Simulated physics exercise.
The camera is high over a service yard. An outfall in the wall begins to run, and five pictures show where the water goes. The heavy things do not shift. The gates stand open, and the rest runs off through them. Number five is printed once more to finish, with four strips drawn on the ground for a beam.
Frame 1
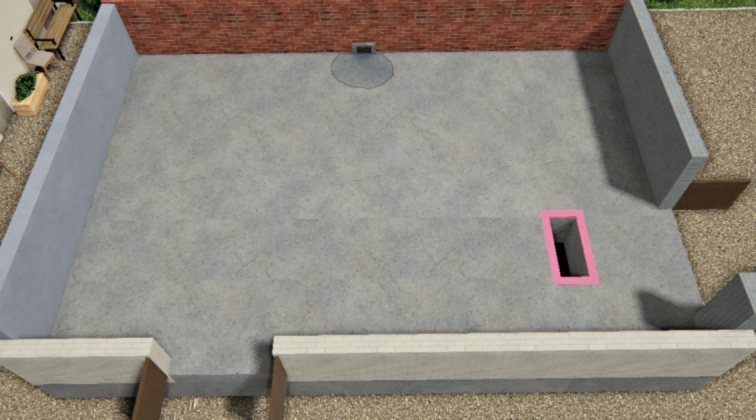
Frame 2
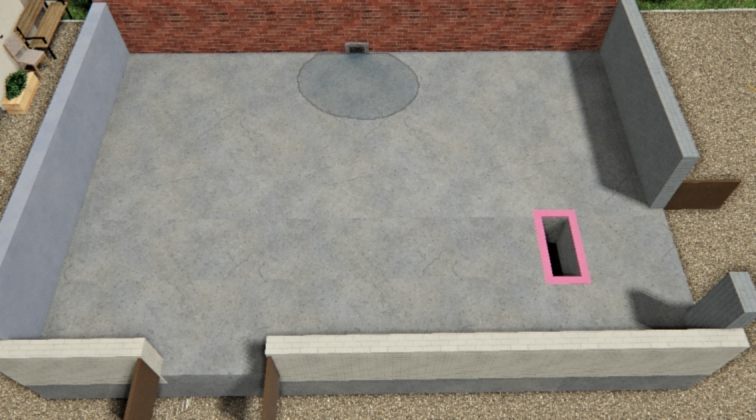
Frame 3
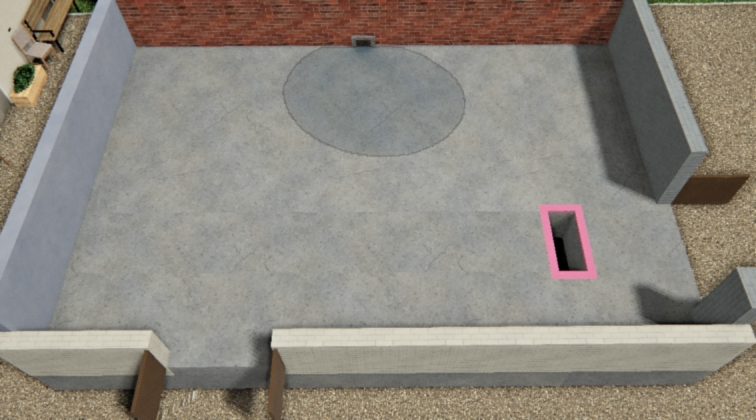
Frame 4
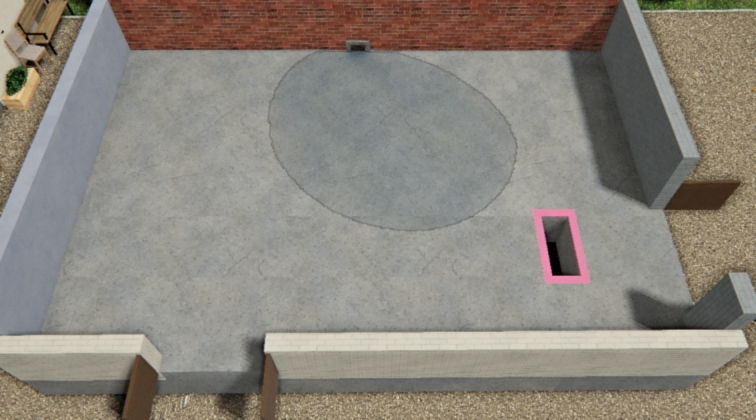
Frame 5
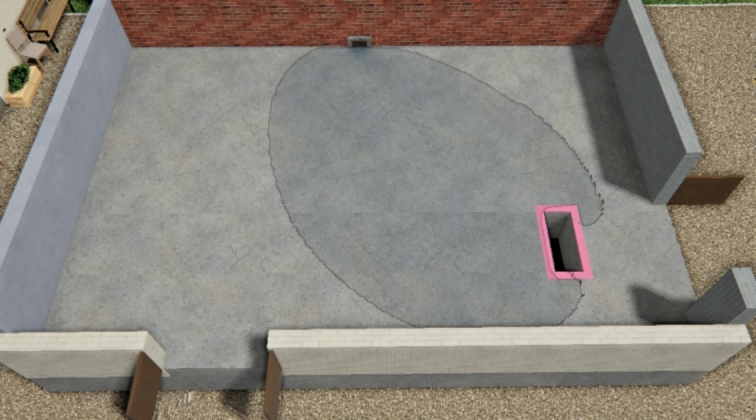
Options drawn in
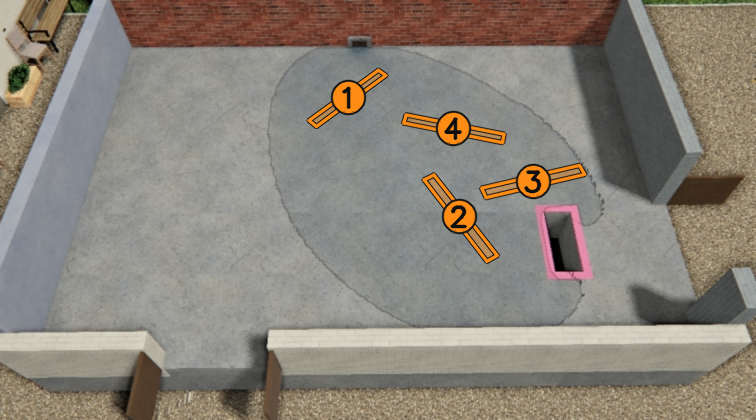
Water spreads from the brick wall across the grey yard and reaches the pink-edged drain.
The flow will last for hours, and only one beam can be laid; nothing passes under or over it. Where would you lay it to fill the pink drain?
The best place is 2.
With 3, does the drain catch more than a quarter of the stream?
No, it does not.
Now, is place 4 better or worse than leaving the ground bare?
Worse.
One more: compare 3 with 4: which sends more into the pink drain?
Place 4.
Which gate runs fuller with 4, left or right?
More leaves on the right.
On the marked copy, 1 from (312, 123) to (382, 72); 2 from (429, 177) to (492, 258); 3 from (483, 192) to (582, 169); 4 from (404, 118) to (503, 138).
With 1, about 16 % of the stream runs into the pink drain, about 84 % out by the gates.
With 2, about 27 % of the stream runs into the pink drain, about 73 % out by the gates.
With 3, about 14 % of the stream runs into the pink drain, about 86 % out by the gates.
With 4, about 17 % of the stream runs into the pink drain, about 83 % out by the gates.
